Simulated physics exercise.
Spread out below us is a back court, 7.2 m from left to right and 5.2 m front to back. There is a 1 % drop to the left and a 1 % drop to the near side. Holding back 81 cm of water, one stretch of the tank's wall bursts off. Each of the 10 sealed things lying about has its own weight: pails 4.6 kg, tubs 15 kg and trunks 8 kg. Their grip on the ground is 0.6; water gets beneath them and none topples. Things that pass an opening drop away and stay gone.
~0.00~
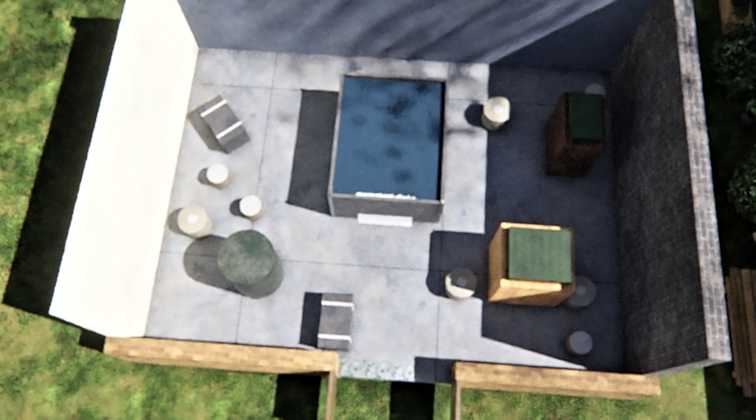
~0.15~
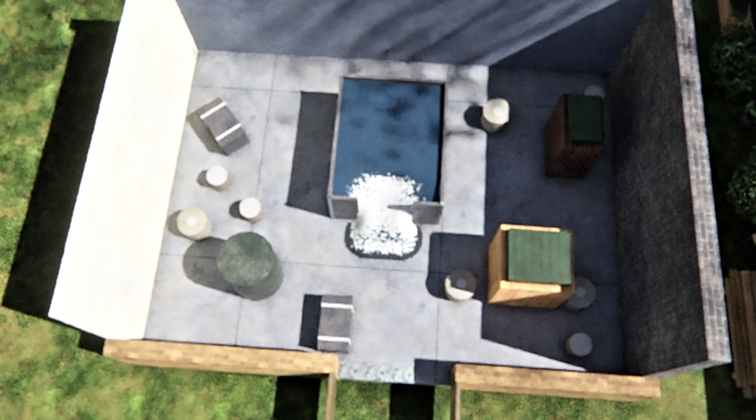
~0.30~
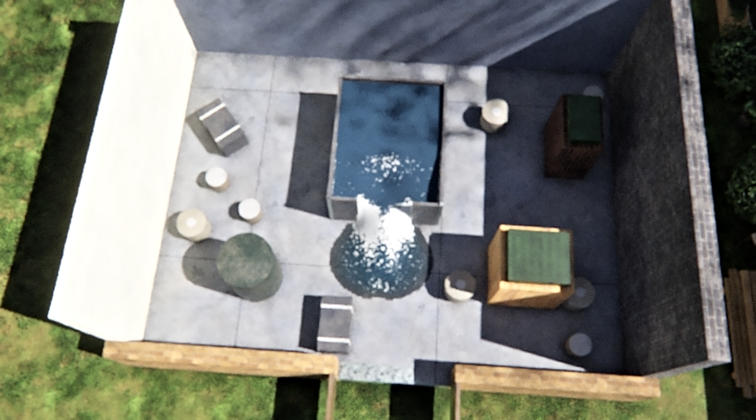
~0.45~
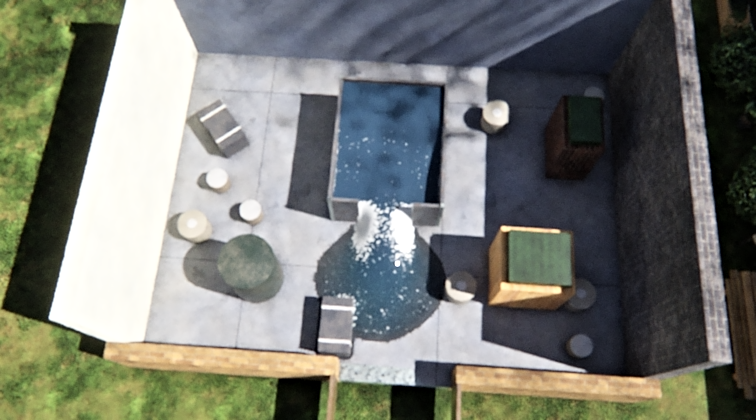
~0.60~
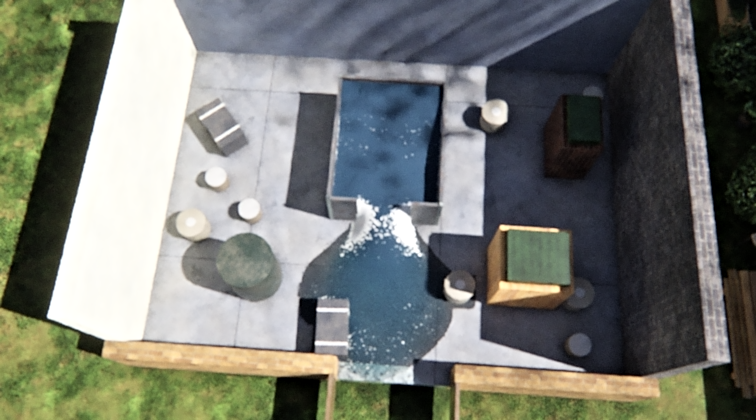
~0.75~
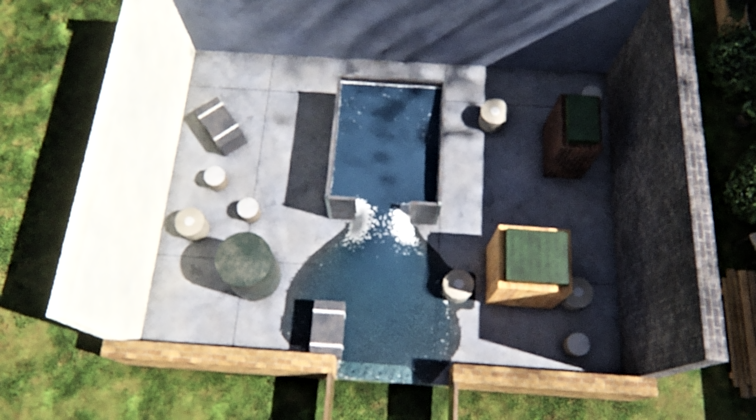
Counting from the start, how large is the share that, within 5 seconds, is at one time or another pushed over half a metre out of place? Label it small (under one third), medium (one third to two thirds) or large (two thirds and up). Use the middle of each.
Small.
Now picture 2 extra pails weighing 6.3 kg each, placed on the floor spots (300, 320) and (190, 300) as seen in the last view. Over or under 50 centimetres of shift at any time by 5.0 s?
Well, in turn they are above that and above that.
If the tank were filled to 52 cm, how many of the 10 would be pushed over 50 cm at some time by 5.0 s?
Then the count would be 1.
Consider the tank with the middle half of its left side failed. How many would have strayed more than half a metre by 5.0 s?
The answer then is 5.
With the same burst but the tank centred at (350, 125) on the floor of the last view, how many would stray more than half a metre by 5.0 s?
In that case the number is 5.
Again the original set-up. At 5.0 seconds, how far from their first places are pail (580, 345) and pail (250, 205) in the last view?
First: 120 cm. Second: 0 cm.
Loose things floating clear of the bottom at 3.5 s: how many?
Answer: 2.
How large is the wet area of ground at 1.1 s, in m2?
That flooded area is roughly 10.0 m2.
After 1.1 s 0 of 10 are over 50 cm from their spots; 1 afloat.
After 2.2 s 1 of 10 are over 50 cm from their spots; 1 afloat.
After 3.5 s 2 of 10 are over 50 cm from their spots; 2 afloat.
After 5.0 s 3 of 10 are over 50 cm from their spots, and 3 have been at some point; 1 afloat.
